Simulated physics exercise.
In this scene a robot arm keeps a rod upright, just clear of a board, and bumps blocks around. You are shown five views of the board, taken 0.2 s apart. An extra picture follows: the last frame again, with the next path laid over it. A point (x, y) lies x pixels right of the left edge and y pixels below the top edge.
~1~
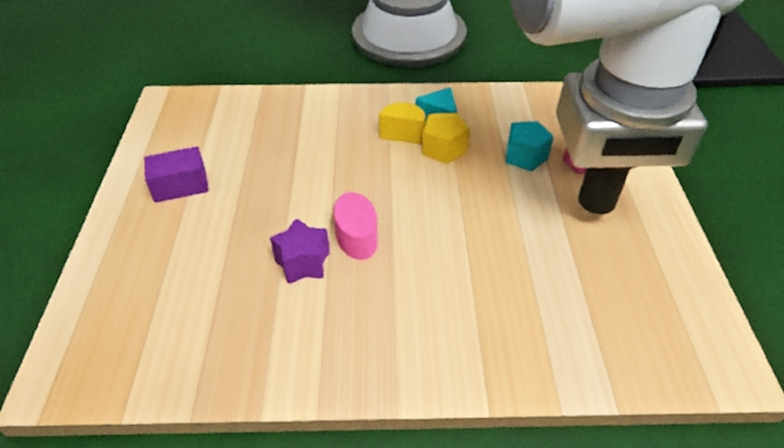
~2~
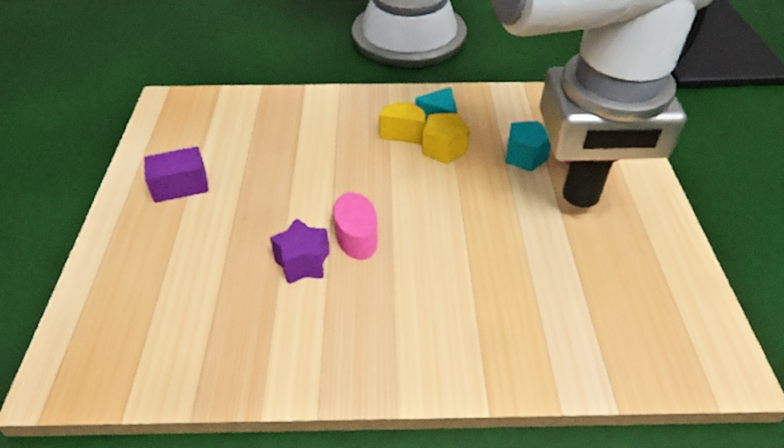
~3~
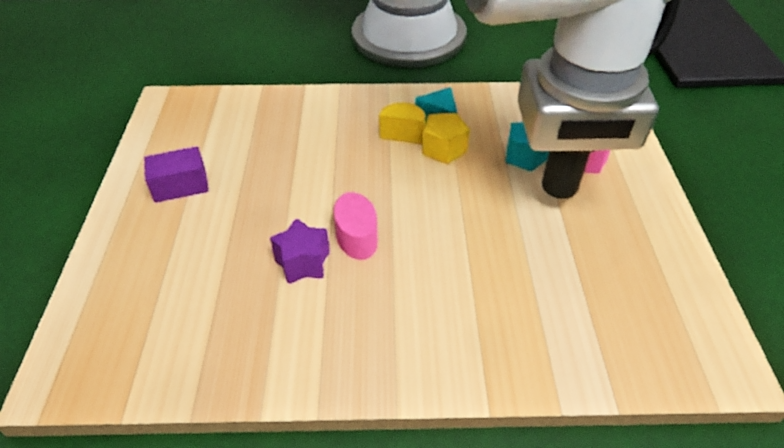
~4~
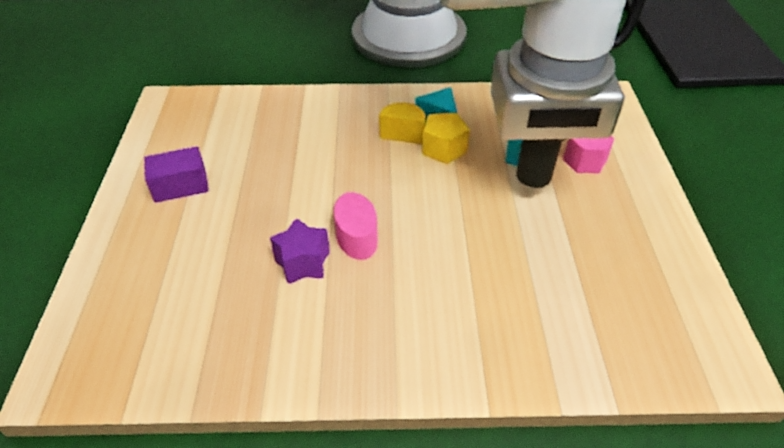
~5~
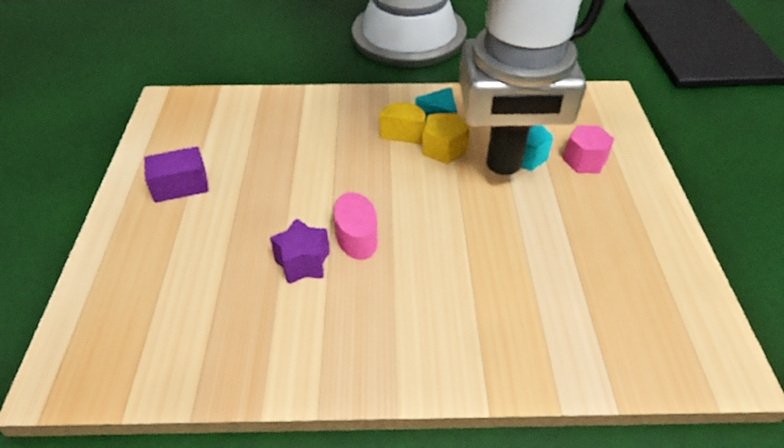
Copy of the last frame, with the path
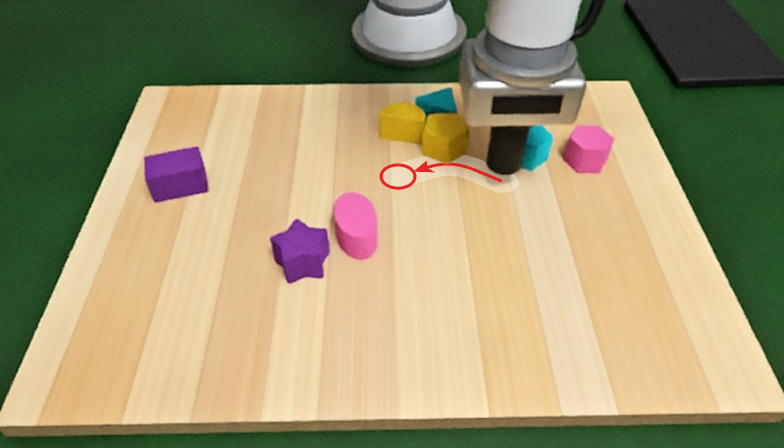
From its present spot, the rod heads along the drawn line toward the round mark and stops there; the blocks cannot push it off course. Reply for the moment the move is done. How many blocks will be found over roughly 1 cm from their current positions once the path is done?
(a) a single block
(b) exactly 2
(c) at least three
I choose b.
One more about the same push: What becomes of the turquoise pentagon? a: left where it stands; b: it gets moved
The correct letter is a.
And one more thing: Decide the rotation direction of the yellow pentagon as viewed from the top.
From above, it turns clockwise.
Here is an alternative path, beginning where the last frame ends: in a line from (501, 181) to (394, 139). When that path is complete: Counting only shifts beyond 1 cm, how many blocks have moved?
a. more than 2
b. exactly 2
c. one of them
a
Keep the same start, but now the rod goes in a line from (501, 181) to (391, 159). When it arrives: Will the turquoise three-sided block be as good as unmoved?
Yes - that is the case.
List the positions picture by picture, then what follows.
In the first picture, rod's lower end at (597, 202); yellow D-shaped block at (404, 111); yellow pentagon at (446, 125); turquoise pentagon at (530, 133).
In the second picture, rod at (581, 195); blocks still.
In the third picture, rod at (560, 187); blocks still.
In the fourth picture, rod at (534, 176); blocks still.
In the fifth picture, rod at (504, 164); yellow D-shaped block at (404, 111); yellow pentagon at (446, 125); turquoise pentagon at (530, 133).
Drawn move, from (501, 181) through (467, 167) and (431, 166) to (398, 176).
What follows on the original path. One third of the way, rod at (467, 150); nothing pushed yet.
Two thirds of the way, rod at (432, 150); yellow D-shaped block at (392, 104), turned 15° anticlockwise; yellow pentagon at (430, 118), turned 35° clockwise.
At the end, rod at (398, 160); yellow D-shaped block at (392, 104), turned 15° anticlockwise; yellow pentagon at (430, 118), turned 35° clockwise; turquoise pentagon still.
